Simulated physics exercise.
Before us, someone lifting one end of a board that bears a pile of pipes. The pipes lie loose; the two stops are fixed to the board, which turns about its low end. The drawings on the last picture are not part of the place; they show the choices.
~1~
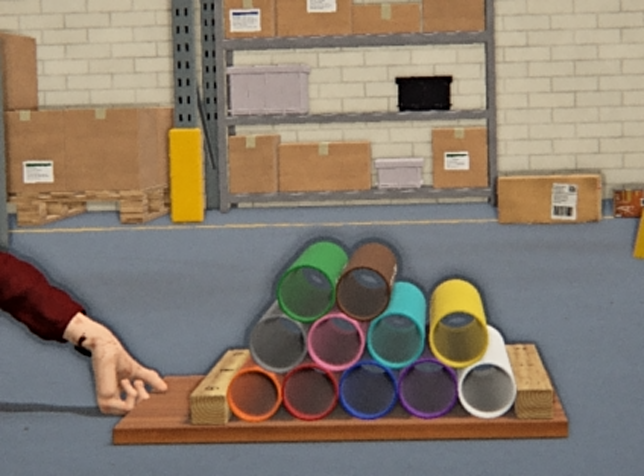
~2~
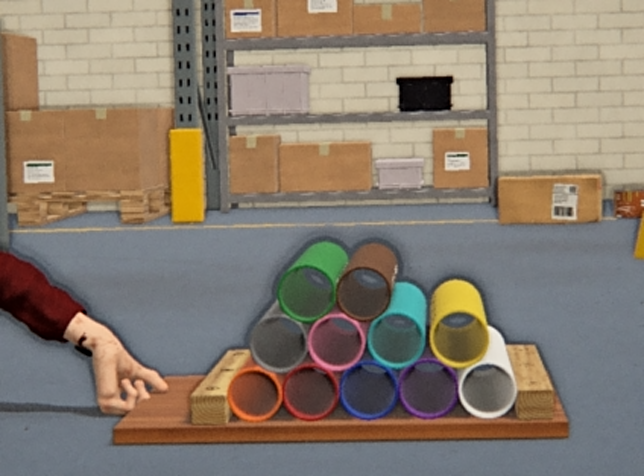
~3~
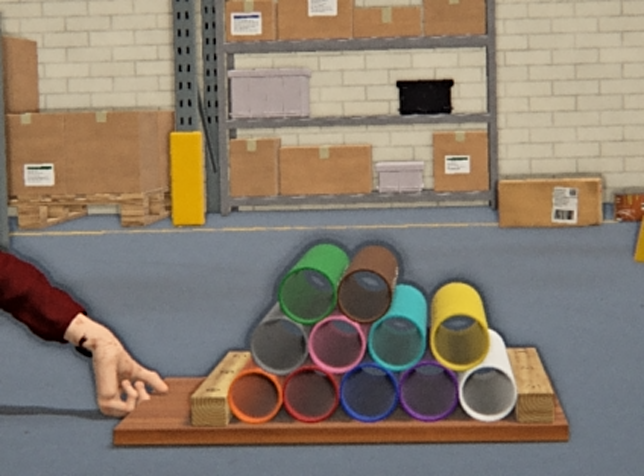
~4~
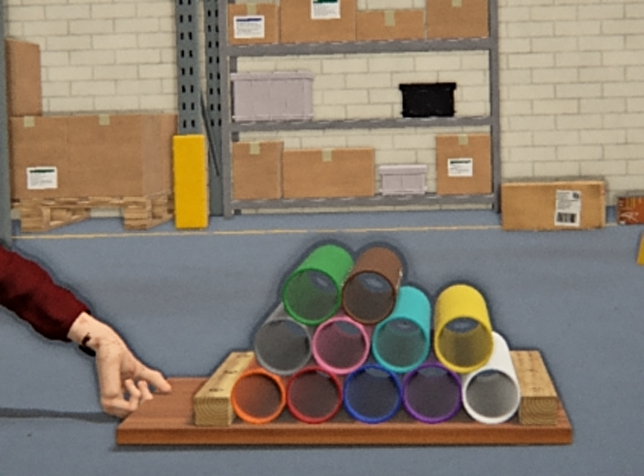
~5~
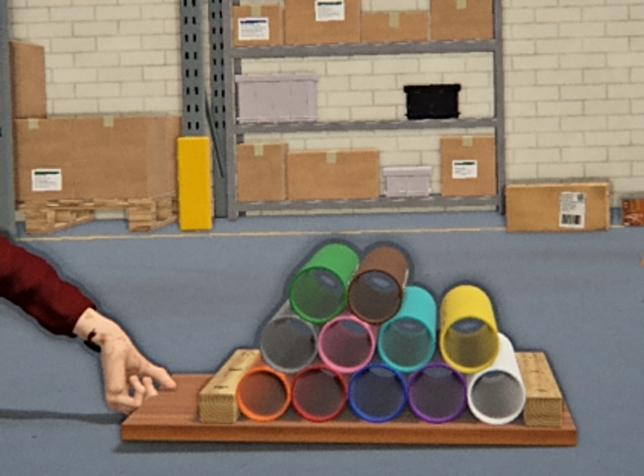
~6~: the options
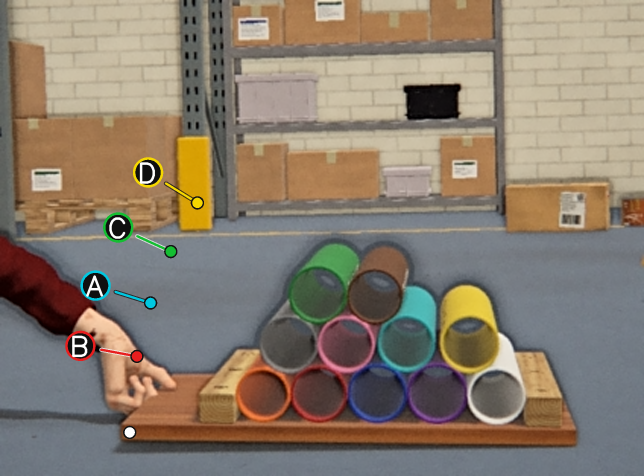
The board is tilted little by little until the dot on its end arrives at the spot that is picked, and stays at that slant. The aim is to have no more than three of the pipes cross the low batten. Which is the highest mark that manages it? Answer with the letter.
The answer is mark C.
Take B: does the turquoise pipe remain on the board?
Yes.
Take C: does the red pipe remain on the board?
The red pipe: Yes.
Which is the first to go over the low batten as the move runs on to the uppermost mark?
It is the yellow one.
On the copy, A at (151, 303); B at (137, 356); C at (171, 252); D at (198, 203); the white dot at (130, 433).
On C. First, board at 16°.
Then, board at 26°.
Finally, board at 26°, none over the low batten.
By contrast, A none over the low batten; B none over the low batten; D six over the low batten.
